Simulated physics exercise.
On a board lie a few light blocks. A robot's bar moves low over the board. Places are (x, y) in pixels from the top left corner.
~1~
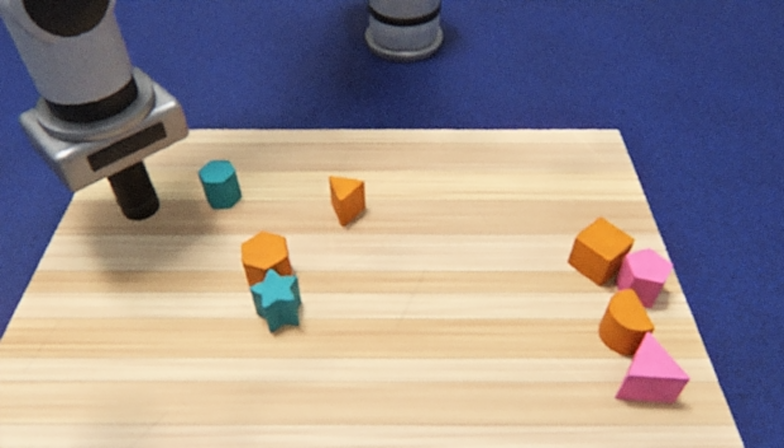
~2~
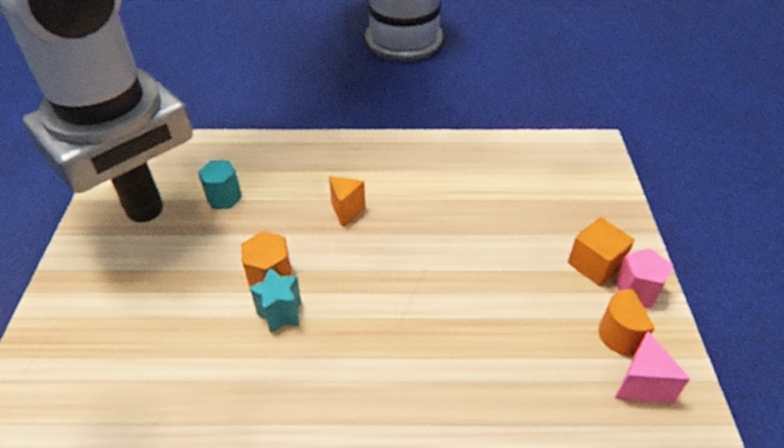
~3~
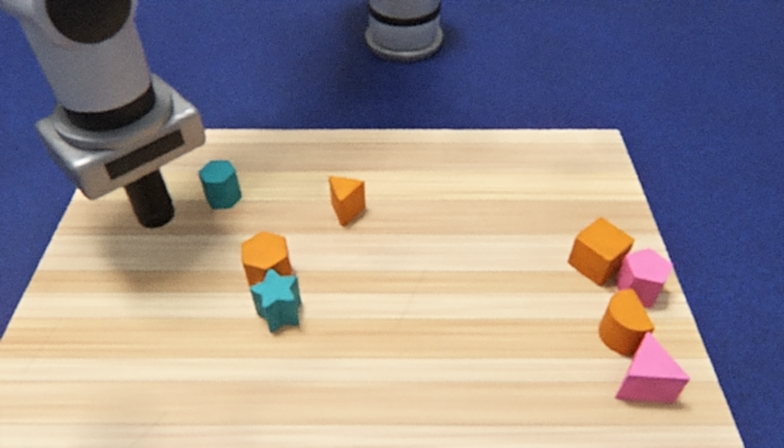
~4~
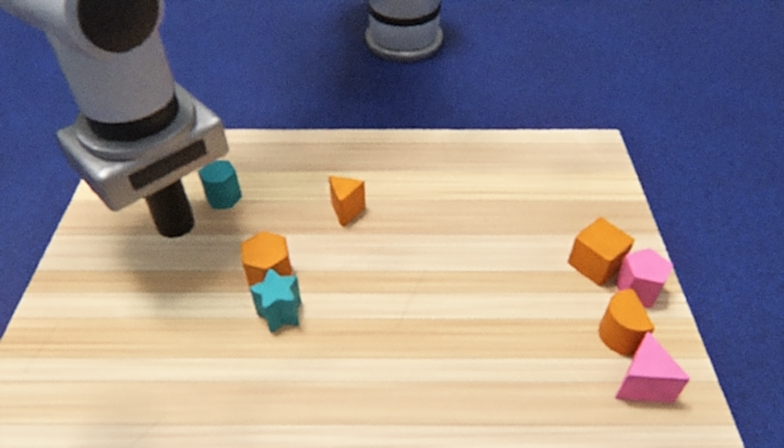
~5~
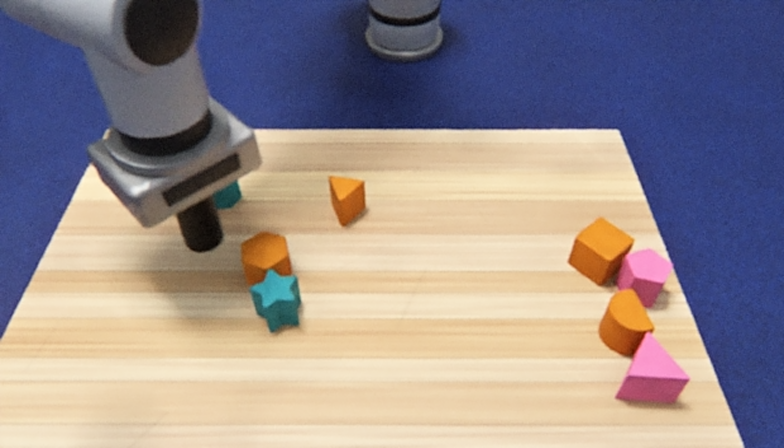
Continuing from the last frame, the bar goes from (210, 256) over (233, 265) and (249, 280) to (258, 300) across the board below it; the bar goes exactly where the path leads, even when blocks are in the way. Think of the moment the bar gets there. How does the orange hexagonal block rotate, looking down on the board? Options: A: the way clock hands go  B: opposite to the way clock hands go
B (opposite to the way clock hands go)
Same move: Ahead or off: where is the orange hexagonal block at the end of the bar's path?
The block gets away.
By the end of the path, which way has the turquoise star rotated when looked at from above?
Answer: With the clock.
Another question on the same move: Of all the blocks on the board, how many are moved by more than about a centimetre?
Two blocks.
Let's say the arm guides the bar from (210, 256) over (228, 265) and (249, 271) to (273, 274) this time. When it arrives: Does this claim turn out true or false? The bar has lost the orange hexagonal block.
The claim does not hold.
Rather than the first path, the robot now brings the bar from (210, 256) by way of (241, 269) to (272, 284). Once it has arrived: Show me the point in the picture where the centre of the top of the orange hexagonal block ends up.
My estimate: (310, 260).
The first path, step by step. Halfway along, bar at (238, 255); orange hexagonal block at (278, 253); turquoise star at (280, 292), turned 25° clockwise.
At the end, bar at (253, 284); turquoise hexagonal block not moved; orange hexagonal block at (295, 262), turned 60° anticlockwise; turquoise star at (288, 296), turned 60° clockwise.
